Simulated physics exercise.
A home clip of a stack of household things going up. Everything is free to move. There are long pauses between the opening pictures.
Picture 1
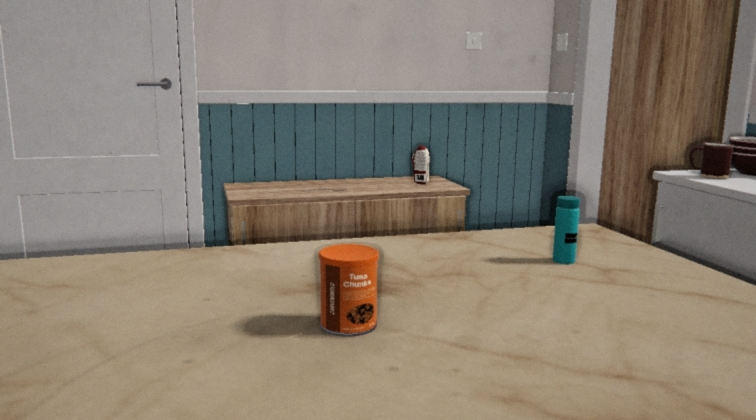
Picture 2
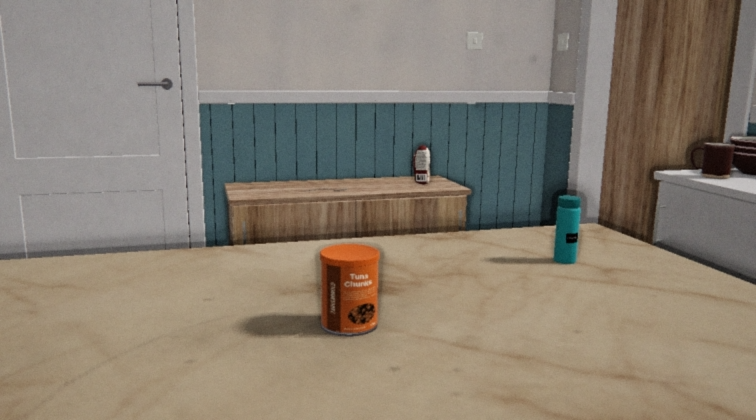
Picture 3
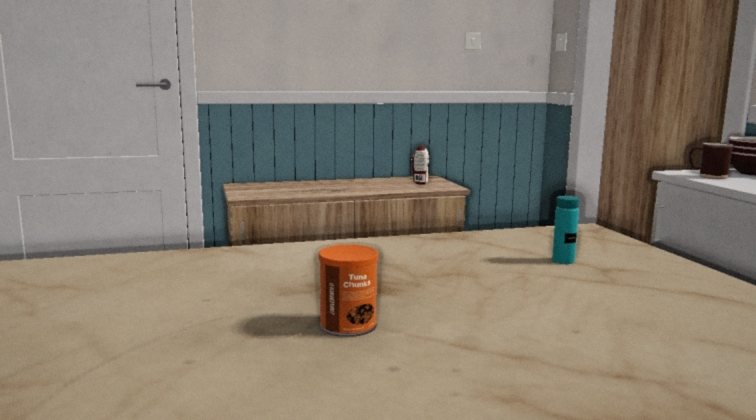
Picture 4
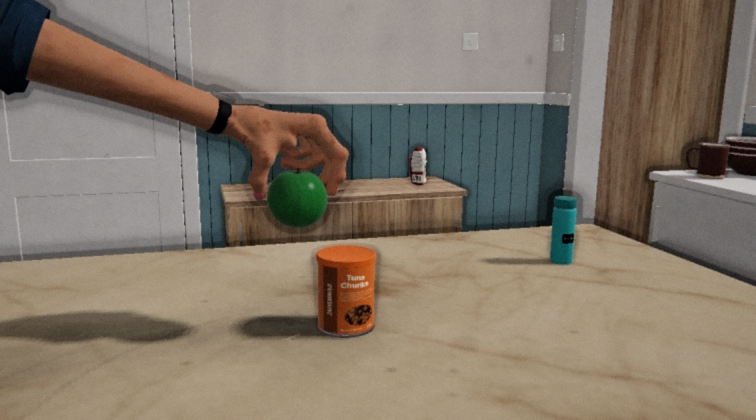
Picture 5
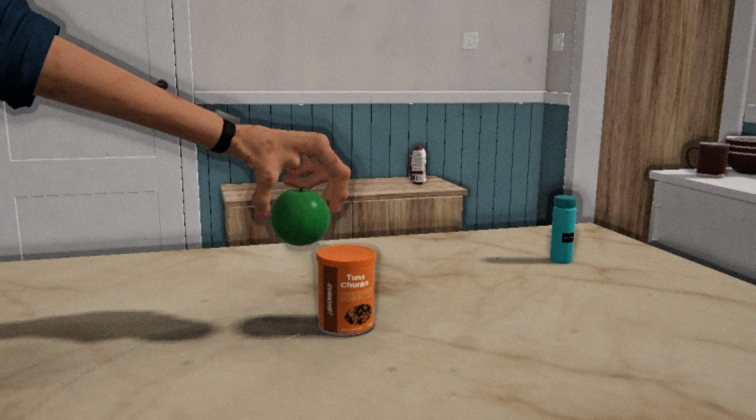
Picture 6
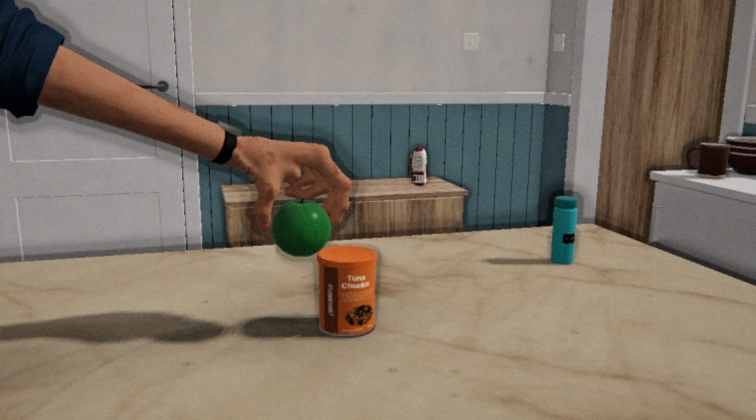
An orange tin sat alone near the middle of a pale counter, and after a while a hand reached in from the left with a green apple and lowered it onto the tin's left edge.
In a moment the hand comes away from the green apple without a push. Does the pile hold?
Here the pile loses its balance.
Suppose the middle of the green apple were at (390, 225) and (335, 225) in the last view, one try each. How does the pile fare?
First try: It gives way; second try: It stays up.
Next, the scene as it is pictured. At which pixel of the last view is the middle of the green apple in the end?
Near (265, 308).
Then, 0.20 s on from there, green apple shifted a little near (292, 243).
Then, 0.30 s on from there, green apple now fallen.
Then, 0.40 s on from there, things are still on the move.
In the end, fallen, green apple; the other 2 unmoved. At the end, from the last picture's camera, green apple near (265, 309). The pile comes apart.
